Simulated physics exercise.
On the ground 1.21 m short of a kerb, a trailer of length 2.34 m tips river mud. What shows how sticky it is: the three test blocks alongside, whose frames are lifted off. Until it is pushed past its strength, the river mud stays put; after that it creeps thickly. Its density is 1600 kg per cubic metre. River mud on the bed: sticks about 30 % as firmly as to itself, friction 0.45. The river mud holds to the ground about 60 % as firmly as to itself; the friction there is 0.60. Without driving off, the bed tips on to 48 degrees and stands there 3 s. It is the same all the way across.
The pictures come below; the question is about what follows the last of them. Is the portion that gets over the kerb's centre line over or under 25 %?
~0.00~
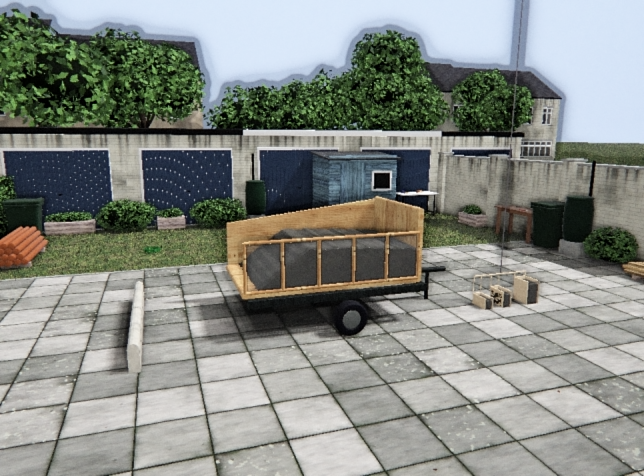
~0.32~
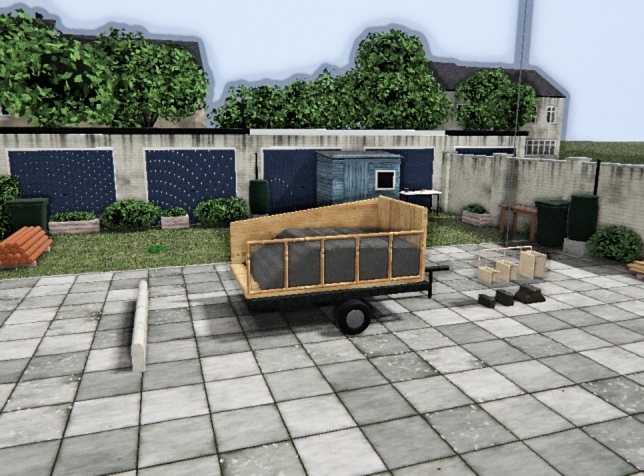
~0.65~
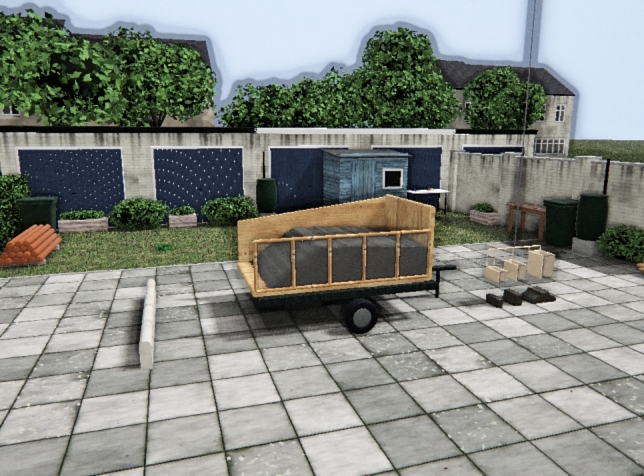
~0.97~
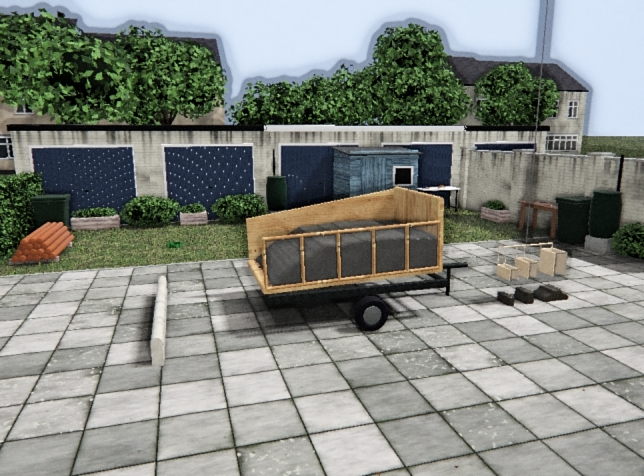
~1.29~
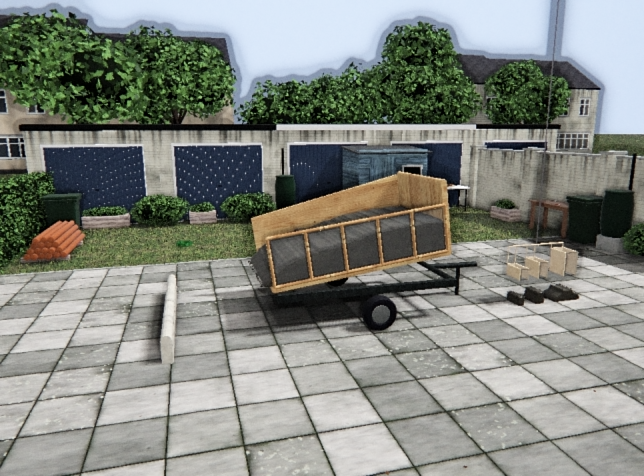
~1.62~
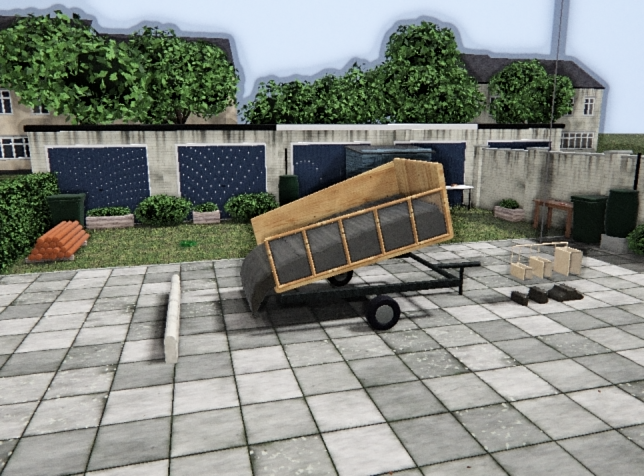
The portion that gets over the kerb's centre line comes out in excess of 25 %.
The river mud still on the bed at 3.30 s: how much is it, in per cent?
About 0 percent.
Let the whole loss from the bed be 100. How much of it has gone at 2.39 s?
About 50 %.
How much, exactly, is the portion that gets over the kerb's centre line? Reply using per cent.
35 per cent.
After 2.39 s, the tilt is 26 degrees, 52 % is on the bed and 0 % past the kerb's middle.
After 3.30 s, the tilt is 42 degrees, none is on the bed and 20 % past the kerb's middle.
After 4.21 s, the tilt is 48 degrees, none is on the bed and 33 % past the kerb's middle.
After 5.12 s, the tilt is 48 degrees, none is on the bed and 33 % past the kerb's middle.
After 6.82 s, the tilt is 48 degrees, none is on the bed and 33 % past the kerb's middle.
